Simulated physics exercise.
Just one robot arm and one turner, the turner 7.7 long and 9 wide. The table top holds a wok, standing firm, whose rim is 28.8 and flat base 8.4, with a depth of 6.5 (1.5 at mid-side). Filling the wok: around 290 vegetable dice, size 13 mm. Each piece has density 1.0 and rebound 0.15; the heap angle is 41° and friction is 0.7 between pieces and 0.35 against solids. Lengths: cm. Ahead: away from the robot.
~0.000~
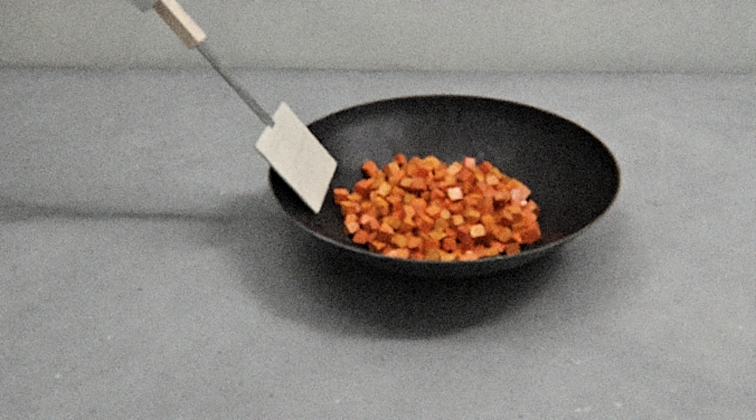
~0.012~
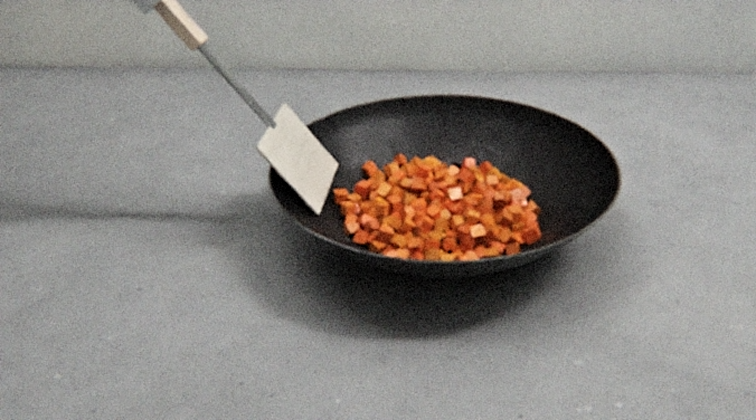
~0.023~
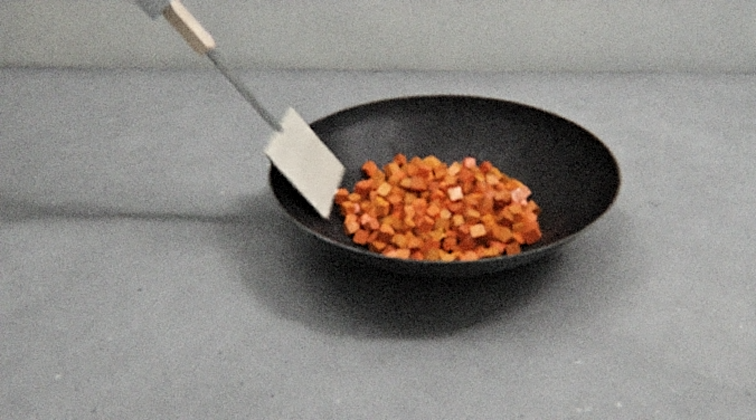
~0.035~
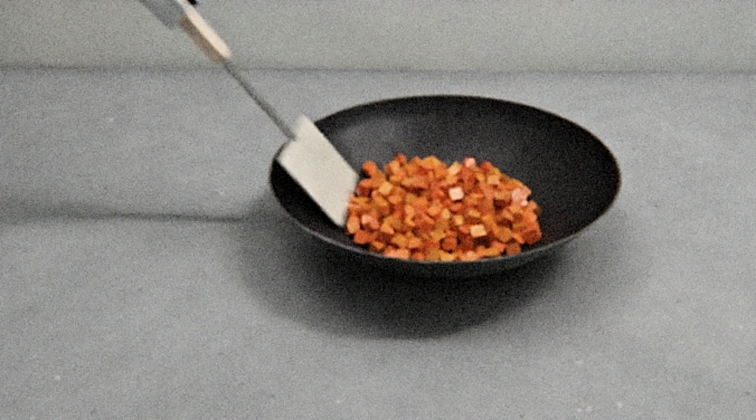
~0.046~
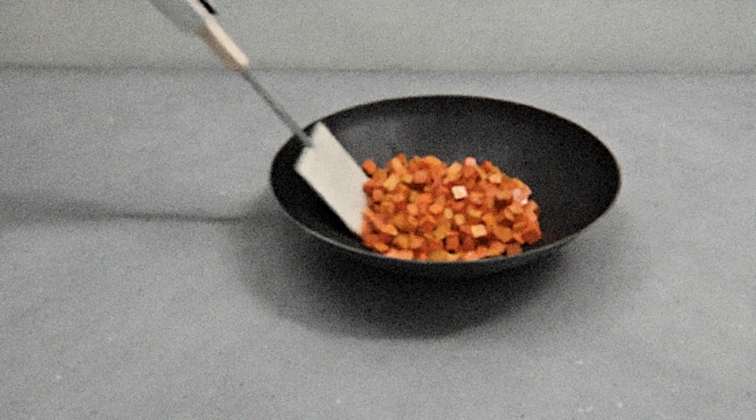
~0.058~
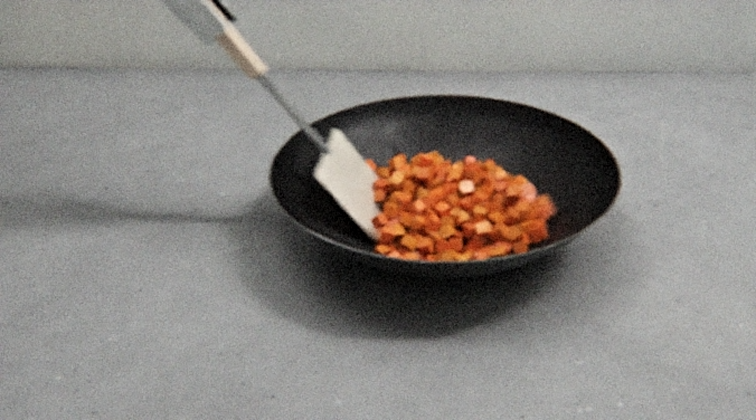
Robot arm lowering a pale turner into a black wok and pushing a heap of orange diced vegetables to the right.
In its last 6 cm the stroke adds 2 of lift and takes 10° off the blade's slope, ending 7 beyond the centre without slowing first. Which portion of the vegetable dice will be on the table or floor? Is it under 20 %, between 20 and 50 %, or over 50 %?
It is between 20 and 50 %.
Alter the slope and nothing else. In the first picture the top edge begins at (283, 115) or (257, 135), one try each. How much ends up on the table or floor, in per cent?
Close to 35 and 35 percent respectively.
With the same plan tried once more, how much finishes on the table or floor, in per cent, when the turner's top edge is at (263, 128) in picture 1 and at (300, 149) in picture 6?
About 10 per cent.
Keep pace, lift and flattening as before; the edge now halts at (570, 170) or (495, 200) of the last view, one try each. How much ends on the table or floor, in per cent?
Respectively about 65 and 10 percent end on the table or floor.
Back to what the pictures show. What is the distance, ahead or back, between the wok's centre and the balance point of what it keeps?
What stays is shifted forward by around 6.0 cm.
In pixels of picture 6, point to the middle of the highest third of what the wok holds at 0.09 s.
Estimated point: Close to (500, 183).
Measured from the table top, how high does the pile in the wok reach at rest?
Roughly 7.5 cm.
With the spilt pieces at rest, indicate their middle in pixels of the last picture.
In the last view, it's around (686, 225).
After 0.09 s, sloping 54°, highest piece 8 above the table; 288 in the wok.
After 0.12 s, sloping 51°, highest piece 11 above the table; 285 in the wok, 3 on the blade or in flight.
After 0.34 s, sloping 44°, highest piece 9 above the table; 210 in the wok, 61 on the table or floor, 17 on the blade or in flight.
After 1.39 s, sloping 44°, highest piece 7 above the table; 208 in the wok, 80 on the table or floor.
At rest, 208 in the wok, 80 on the table or floor. That is 28 % on the table or floor.
